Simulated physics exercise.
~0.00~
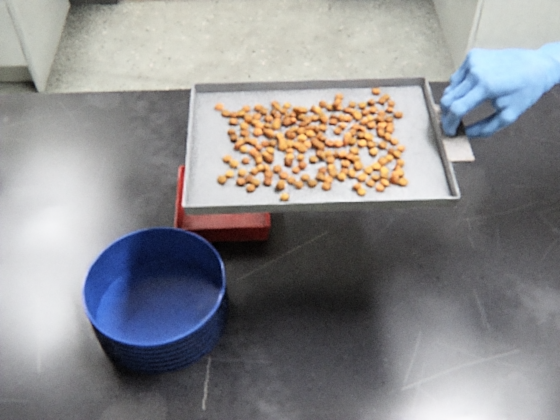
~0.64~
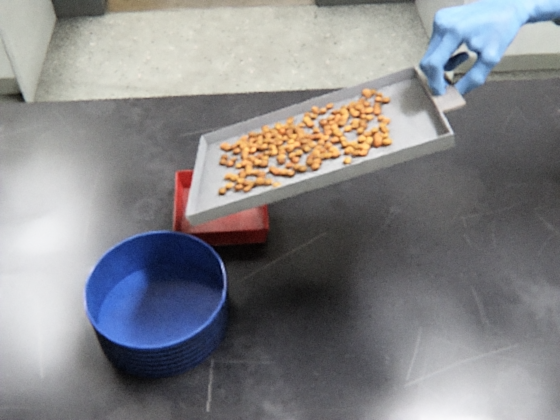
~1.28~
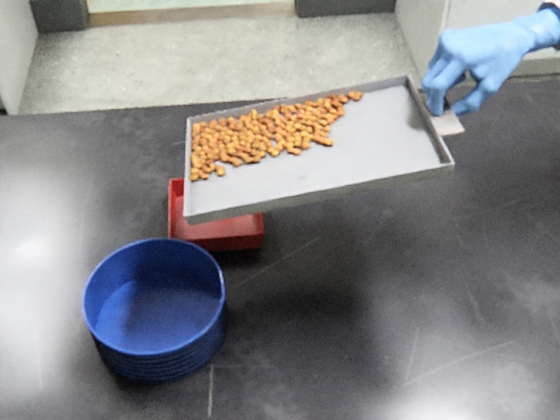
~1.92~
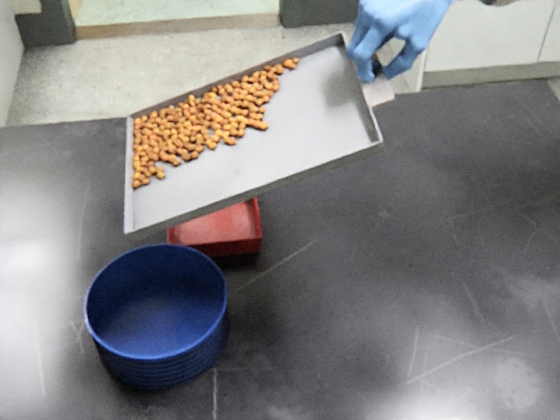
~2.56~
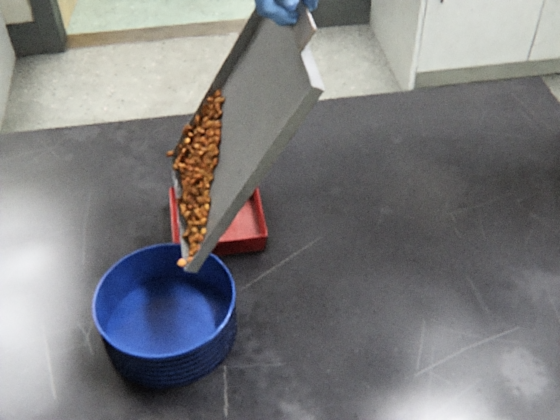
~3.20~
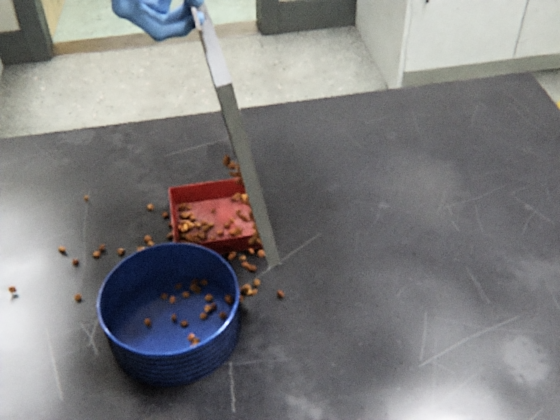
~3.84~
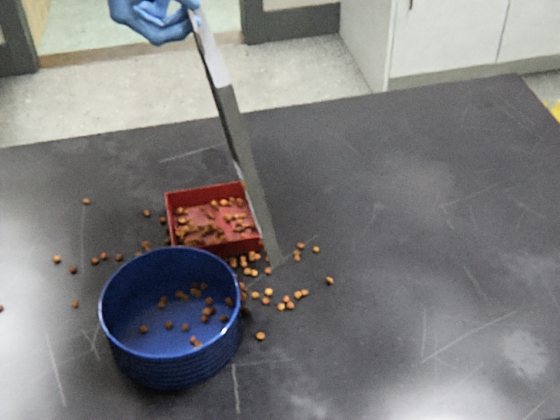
A blue-gloved hand tilted a gray tray of small brown kibble, moved it left and tipped it steeply over a blue pot and a red tin, leaving pieces in both and many scattered across the dark table.
